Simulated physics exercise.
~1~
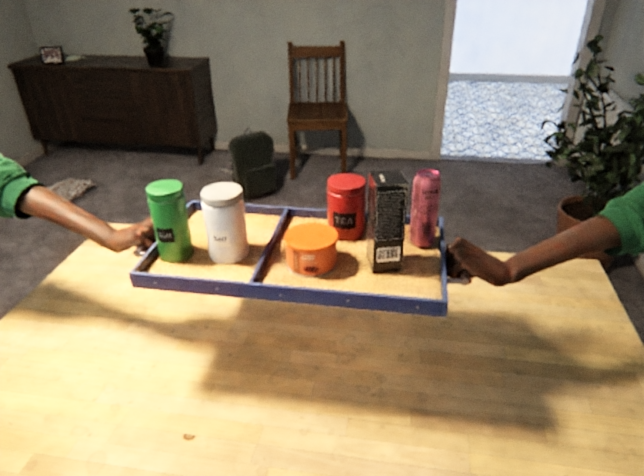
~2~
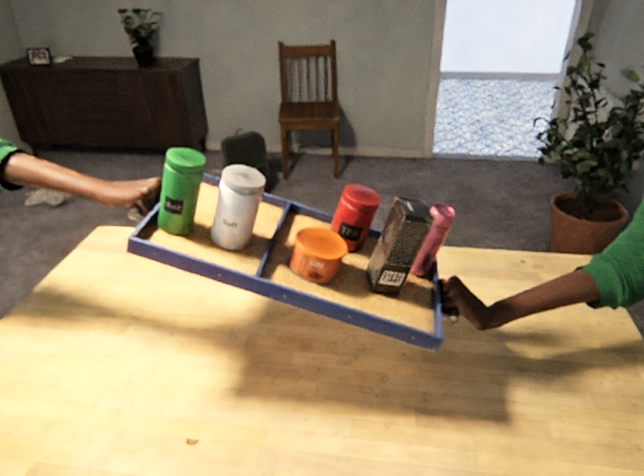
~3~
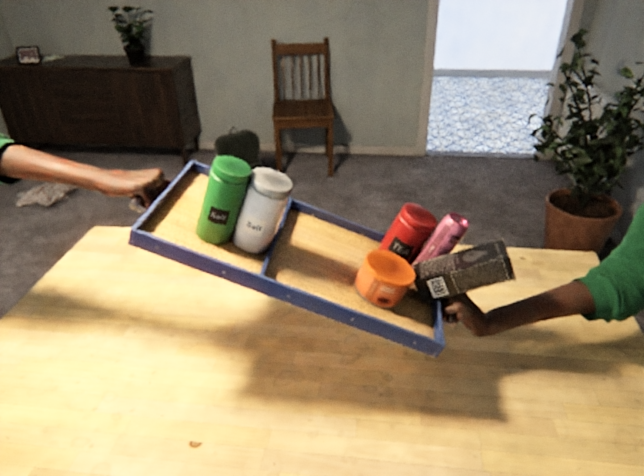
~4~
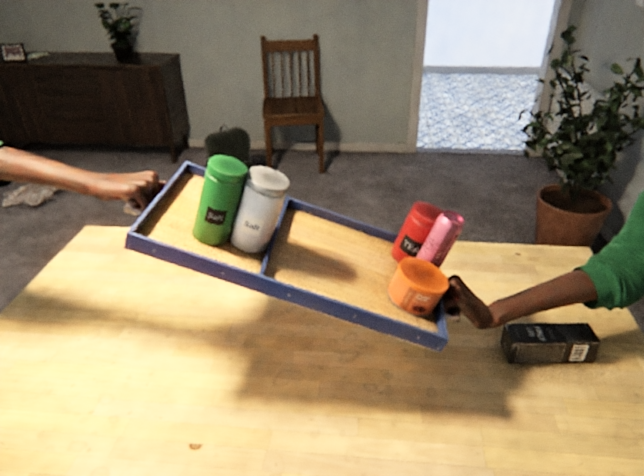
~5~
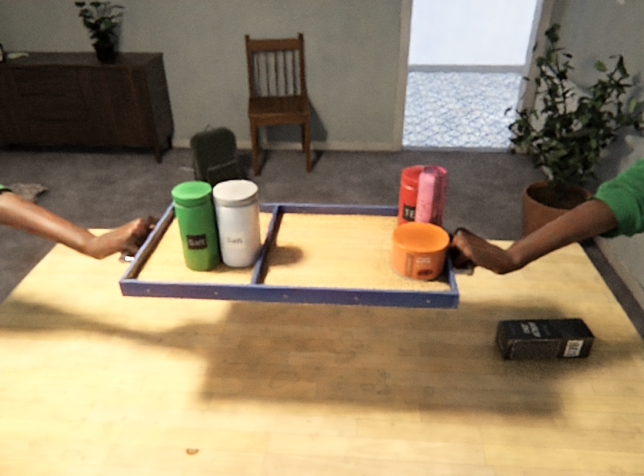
Above a wooden table, hands tilt a tray right, spilling a black carton, then level it.
